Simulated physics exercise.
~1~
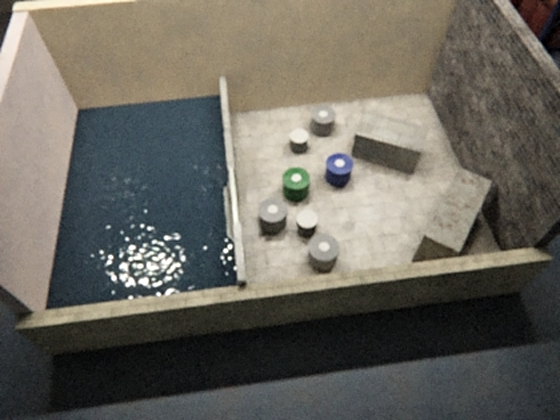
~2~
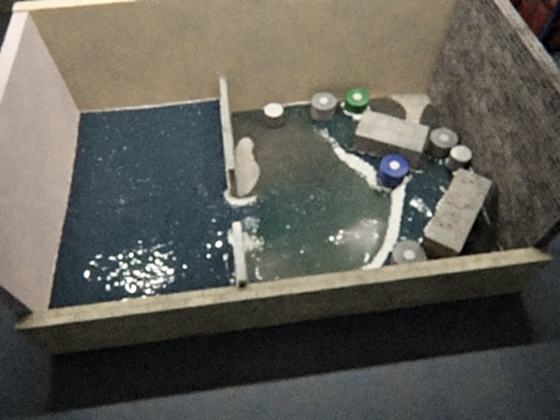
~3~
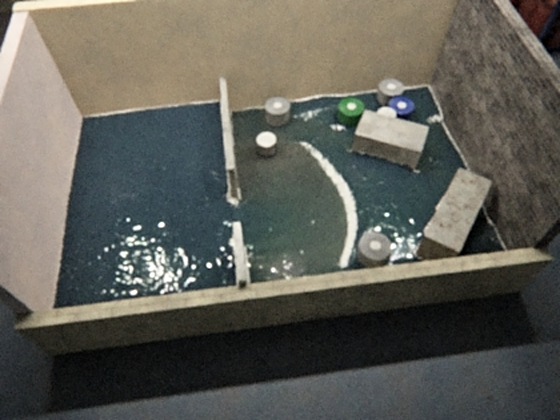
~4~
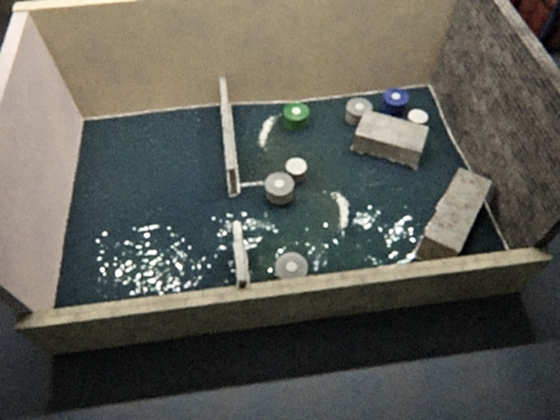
A walled basement with a thin dividing wall is seen from above at an angle, with dark water filling the left room and the right floor dry. On the right stand a green tub, a blue tub, grey tubs, small white pails and two big grey blocks. Water bursts through a gap in the divider and spreads in foamy streaks, sweeping most of the tubs and pails toward the back and right. The blue tub then moves to the back right, while a grey tub drifts left. At the end water covers both rooms, with the green tub near the back wall and the blue tub in the far right corner.
